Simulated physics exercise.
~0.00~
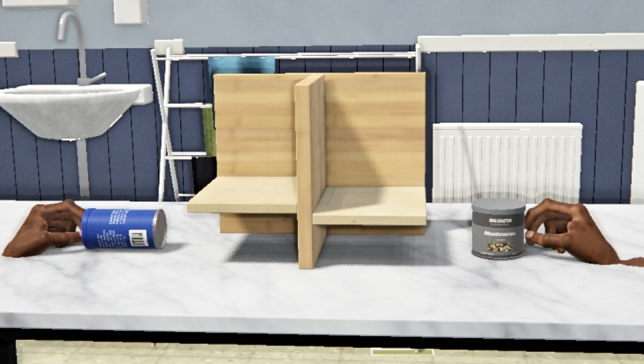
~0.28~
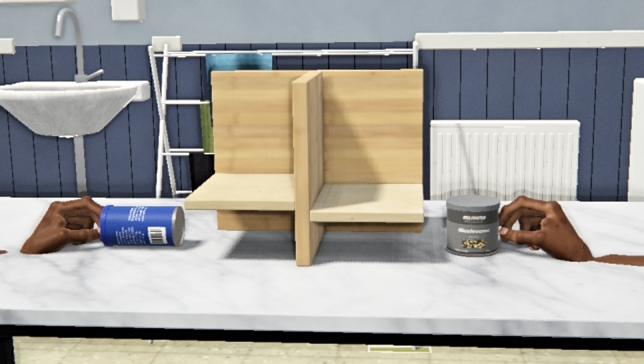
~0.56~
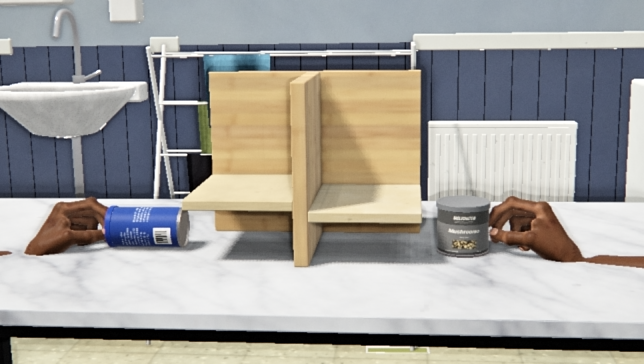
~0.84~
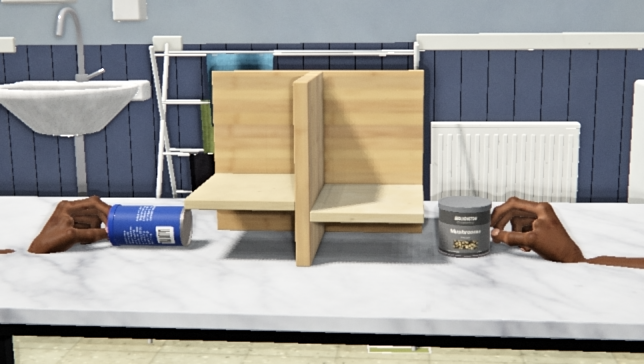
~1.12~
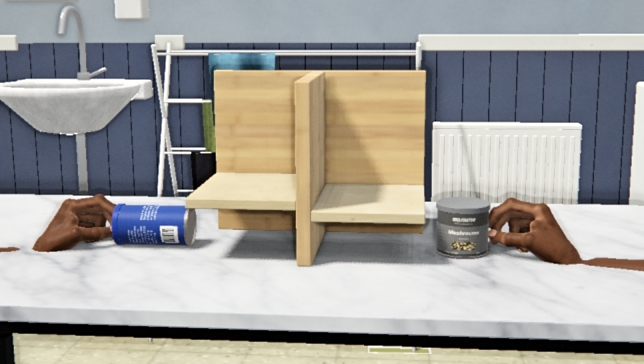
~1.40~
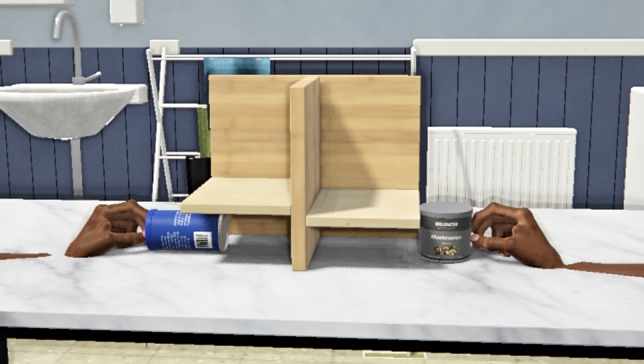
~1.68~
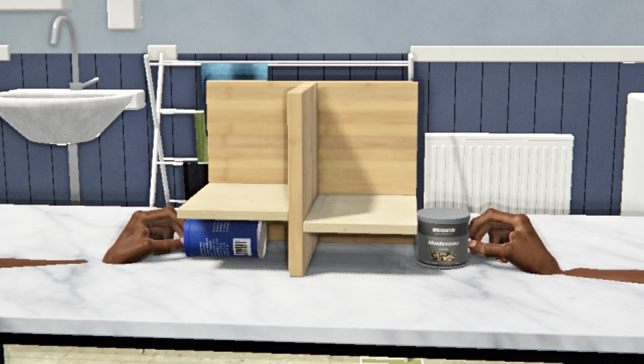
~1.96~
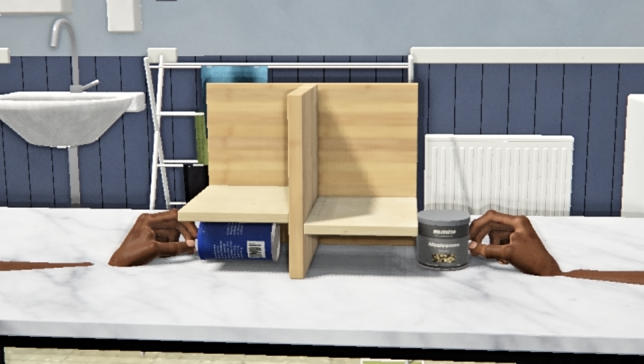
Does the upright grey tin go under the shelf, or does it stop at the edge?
It stops at the edge because it is too tall, while the blue tin lying on its side clears the shelf.
